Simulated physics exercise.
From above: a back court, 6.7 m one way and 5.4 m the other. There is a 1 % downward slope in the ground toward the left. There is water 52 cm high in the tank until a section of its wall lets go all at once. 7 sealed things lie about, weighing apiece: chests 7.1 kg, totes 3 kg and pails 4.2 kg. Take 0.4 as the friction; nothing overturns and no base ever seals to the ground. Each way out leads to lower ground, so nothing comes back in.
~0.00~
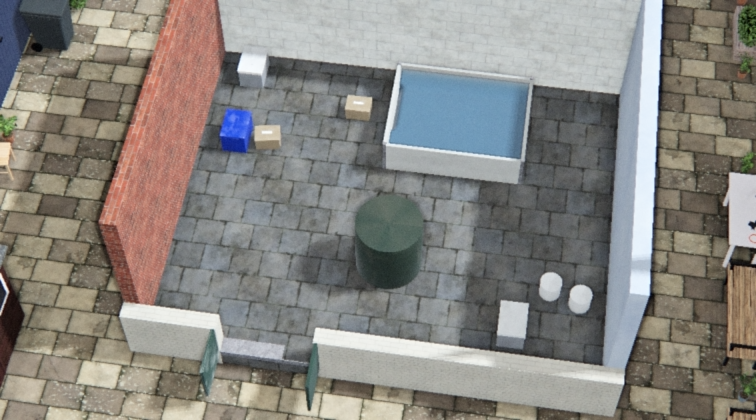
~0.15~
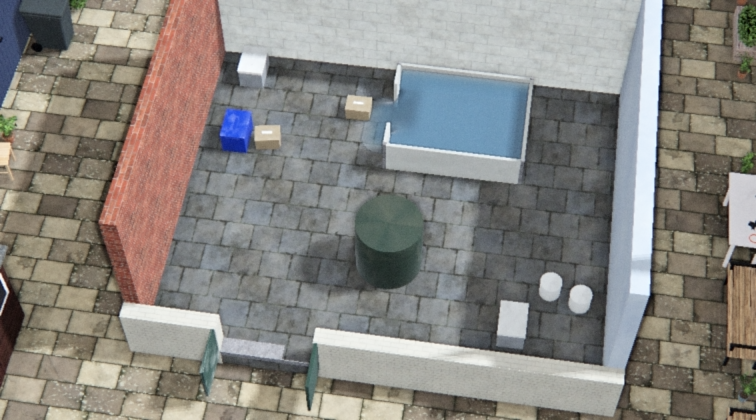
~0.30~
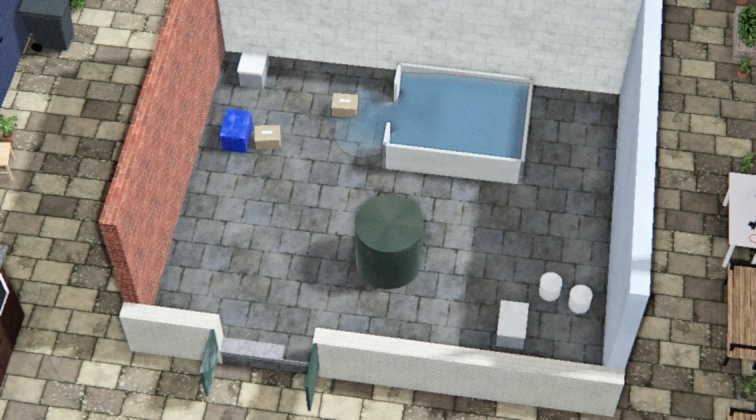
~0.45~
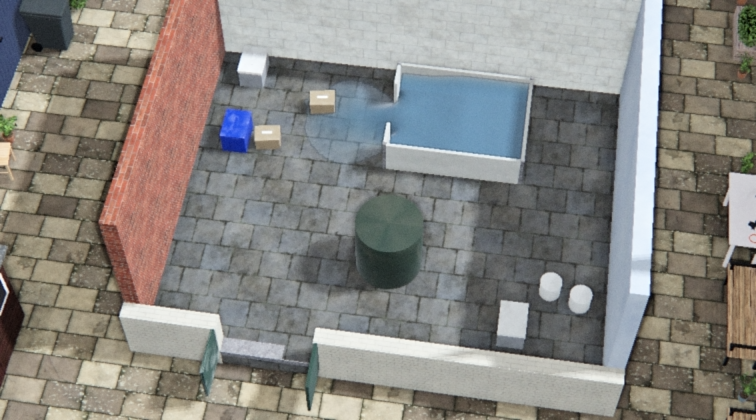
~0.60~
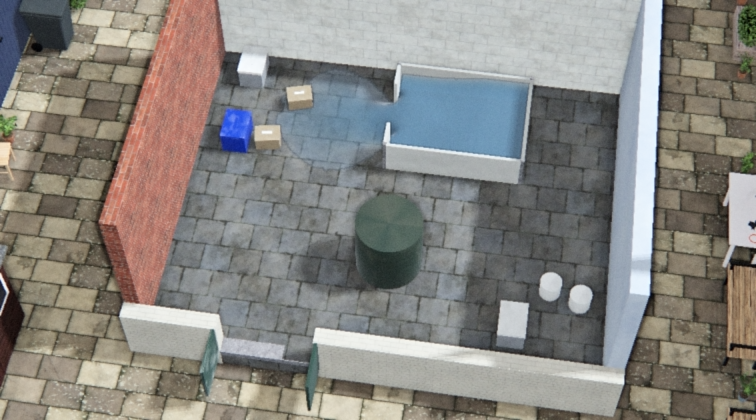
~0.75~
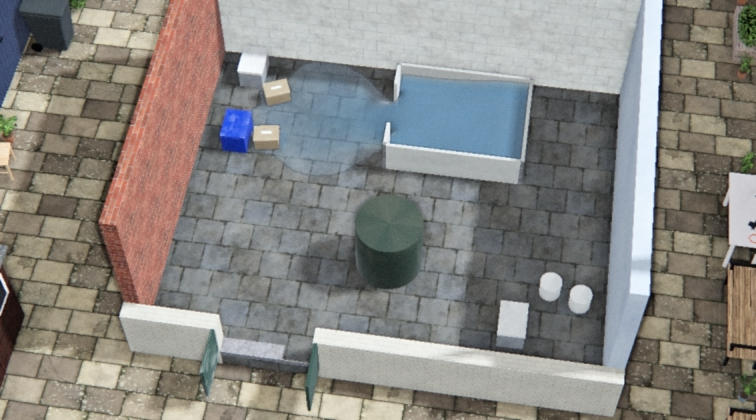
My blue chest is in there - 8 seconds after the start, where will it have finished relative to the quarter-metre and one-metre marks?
It moves a long way.
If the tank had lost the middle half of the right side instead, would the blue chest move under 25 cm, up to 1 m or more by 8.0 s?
The answer: The blue chest slips a moderate way.
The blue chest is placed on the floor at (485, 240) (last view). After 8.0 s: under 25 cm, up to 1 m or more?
Short answer: It hardly moves.
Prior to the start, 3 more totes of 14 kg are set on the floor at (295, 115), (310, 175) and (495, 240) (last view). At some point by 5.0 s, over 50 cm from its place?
From first to last: Surpasses it, does not reach it, does not reach it.
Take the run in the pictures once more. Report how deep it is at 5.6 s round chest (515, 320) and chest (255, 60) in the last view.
I'd estimate 0 cm for the first and 14 cm for the second.
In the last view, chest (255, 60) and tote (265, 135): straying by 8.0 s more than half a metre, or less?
Taking them in order: Exceeded and exceeded.
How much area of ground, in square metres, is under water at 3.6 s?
Roughly 16 m2 of it is wet.
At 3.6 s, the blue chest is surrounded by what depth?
Roughly 8 cm at that moment.
After 1.6 s the blue chest is near (208, 130), 0.5 m from its start, afloat; 0 of 7 are out; 4 afloat.
After 3.6 s the blue chest is near (182, 255), 2.6 m from its start, afloat; 0 of 7 are out; 4 afloat.
After 5.6 s the blue chest is near (224, 303), 3.3 m from its start, afloat; 0 of 7 are out; 4 afloat.
After 8.0 s the blue chest has gone out; 1 of 7 are out; 3 afloat.
